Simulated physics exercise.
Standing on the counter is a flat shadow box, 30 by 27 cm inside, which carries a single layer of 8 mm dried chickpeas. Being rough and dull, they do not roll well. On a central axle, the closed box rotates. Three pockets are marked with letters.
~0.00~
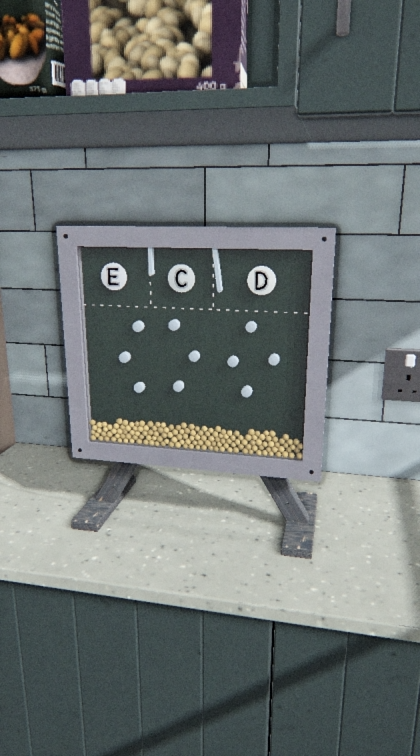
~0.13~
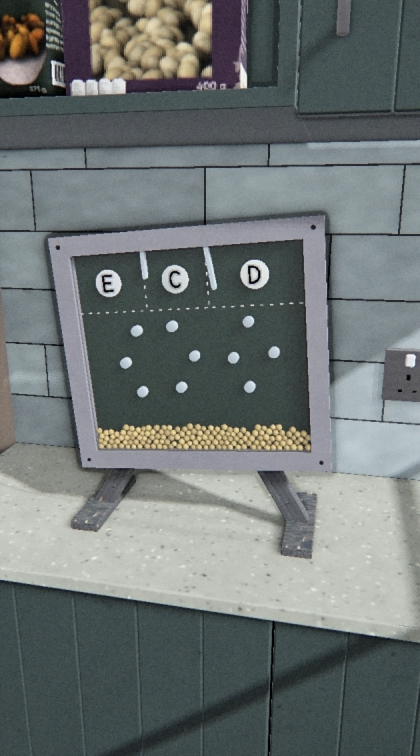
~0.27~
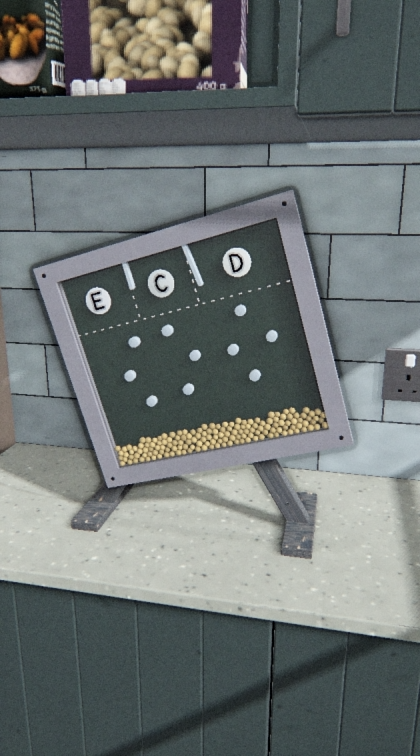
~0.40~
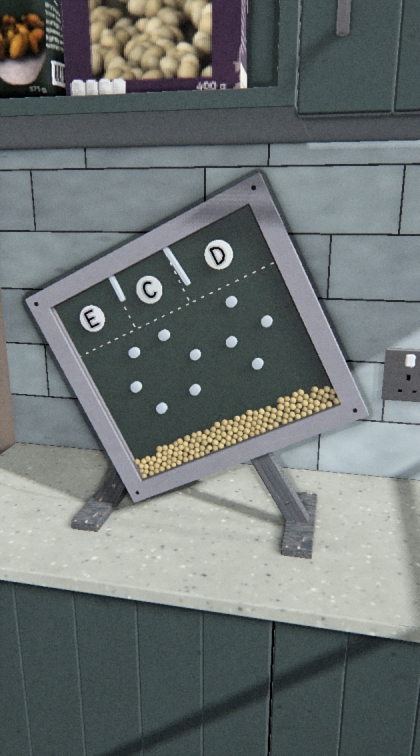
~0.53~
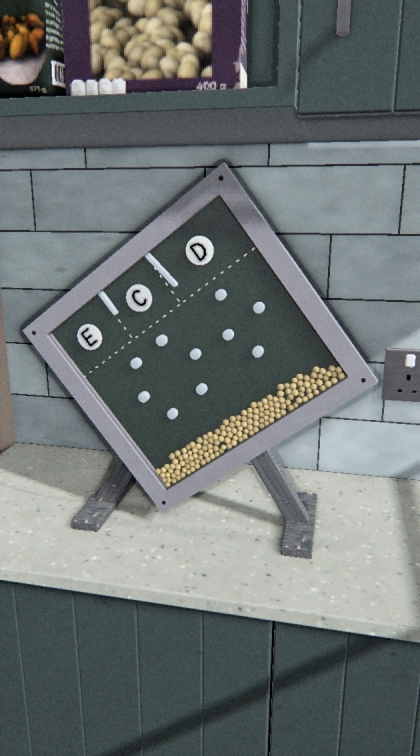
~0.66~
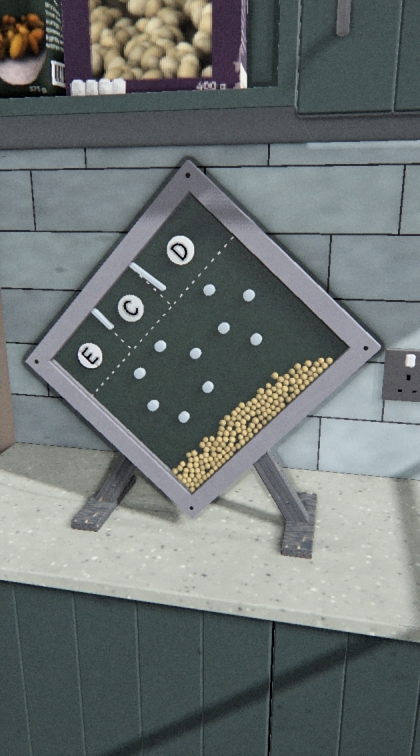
The footage shows a square framed box of small beige balls on a kitchen counter, with compartments marked E, C and D, turning steadily anticlockwise until it stands cornerwise as the balls shift into a sloping heap along its lower right side.
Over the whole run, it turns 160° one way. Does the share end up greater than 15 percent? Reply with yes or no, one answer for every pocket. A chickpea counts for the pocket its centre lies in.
Pocket C - no, pocket D - no, pocket E - yes.
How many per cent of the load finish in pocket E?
Around 70 in a hundred.
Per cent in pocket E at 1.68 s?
Roughly 35 per cent.
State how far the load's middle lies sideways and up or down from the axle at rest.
The middle sits around 8 cm right of it and 11 cm below it.
By 1.17 s, it stands 89° anticlockwise; the chickpeas' middle is 8 cm right of and 10 cm below the centre; nothing in the marked areas.
By 1.68 s, it stands 130° anticlockwise; the chickpeas' middle is 7 cm right of and 11 cm below the centre; E 35 %.
By 2.12 s, it stands 160° anticlockwise; the chickpeas' middle is 8 cm right of and 11 cm below the centre; E 70 %.
At rest by 2.6 s, it stands 160° anticlockwise; C 0 %, D 0 %, E 70 %, elsewhere 30 %.
